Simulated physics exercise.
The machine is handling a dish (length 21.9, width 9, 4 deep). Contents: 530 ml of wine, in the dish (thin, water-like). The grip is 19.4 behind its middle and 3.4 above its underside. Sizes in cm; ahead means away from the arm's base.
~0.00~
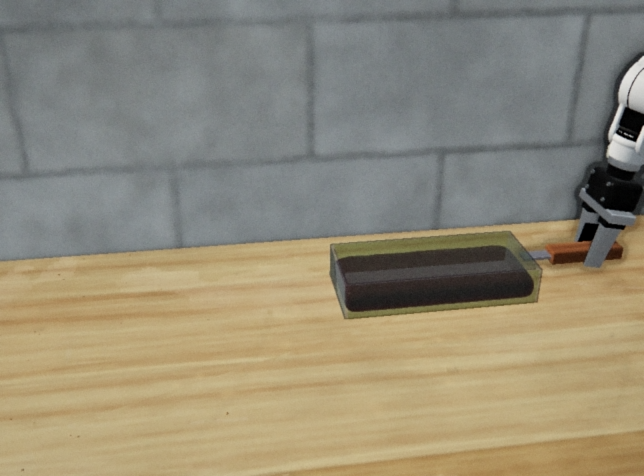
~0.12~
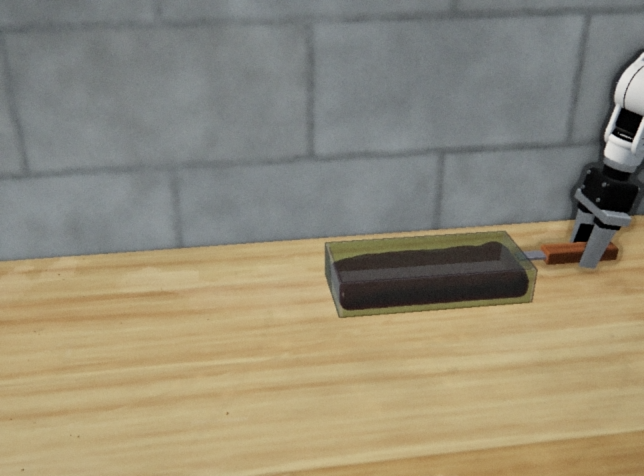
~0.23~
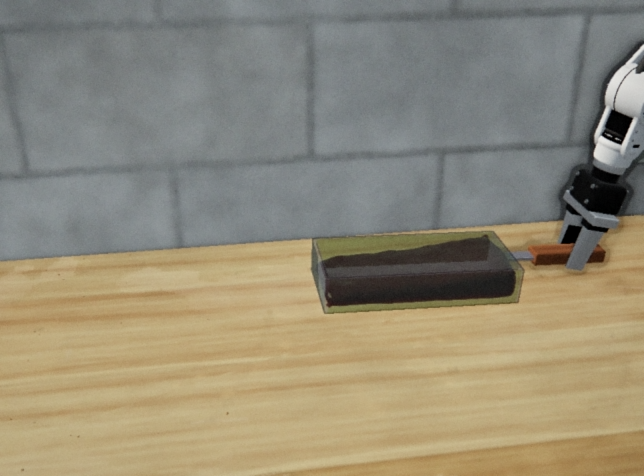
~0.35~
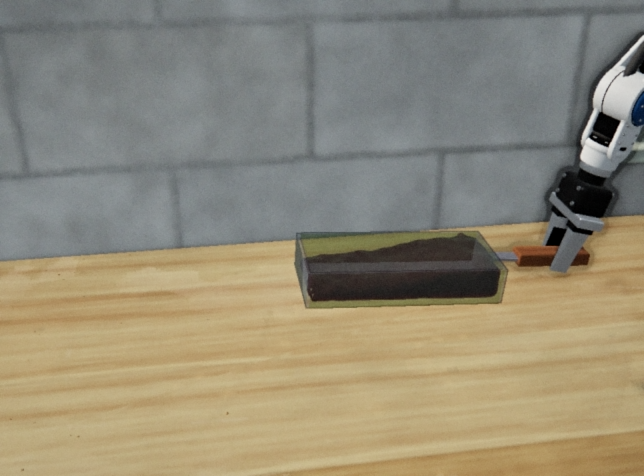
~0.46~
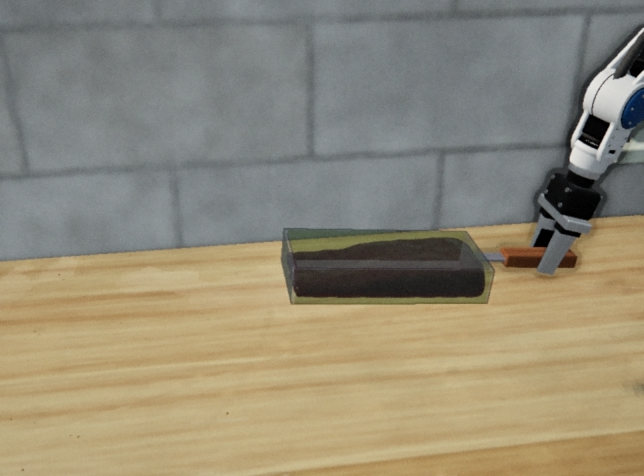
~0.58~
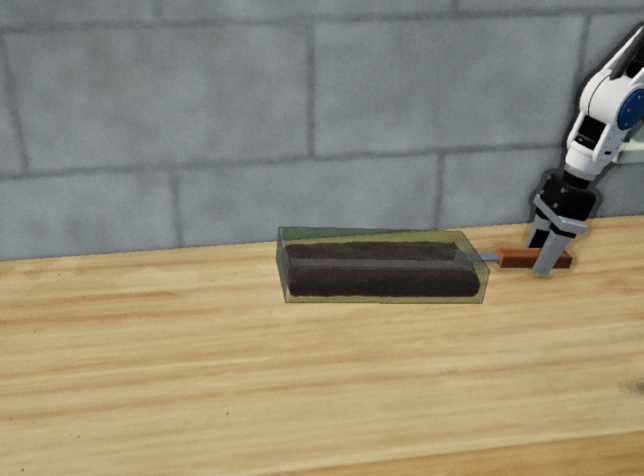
A white and black robot arm with a grey gripper stands at the right, seen from a fixed, slightly raised view of a pale wooden surface before a grey block wall. It grips the reddish-brown handle of a clear rectangular dish holding dark liquid. The arm slides the dish a short way left, slowing, while the liquid's surface slopes up rightward, then levels out.
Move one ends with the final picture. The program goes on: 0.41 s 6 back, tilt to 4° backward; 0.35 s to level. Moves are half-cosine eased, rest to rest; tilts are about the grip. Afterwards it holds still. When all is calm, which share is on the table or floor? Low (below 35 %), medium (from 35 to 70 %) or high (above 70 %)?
A low share, below 35 %, ends on the table or floor.
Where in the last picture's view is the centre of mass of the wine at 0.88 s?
Near (411, 268).
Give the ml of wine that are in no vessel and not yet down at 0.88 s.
Some 0 ml.
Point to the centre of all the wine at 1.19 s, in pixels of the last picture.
Near (474, 270).
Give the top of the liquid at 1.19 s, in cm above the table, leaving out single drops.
Up to some 18 cm.
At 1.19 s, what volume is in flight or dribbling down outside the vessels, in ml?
Some 90 ml.
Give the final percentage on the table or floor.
Some 18 per cent.
After 0.88 s, tilted 4° backward, liquid up to 19 above the table; 530 ml in the dish.
After 1.19 s, tilted 2° backward, liquid up to 18 above the table; 445 ml in the dish, 85 ml in the air or running down outside.
After 1.54 s, level, liquid up to 20 above the table; 435 ml in the dish, 95 ml on the table or floor.
After 2.34 s, level, liquid up to 16 above the table; 435 ml in the dish, 100 ml on the table or floor.
In the end, 435 ml in the dish, 100 ml on the table or floor. That is 18 % on the table or floor.
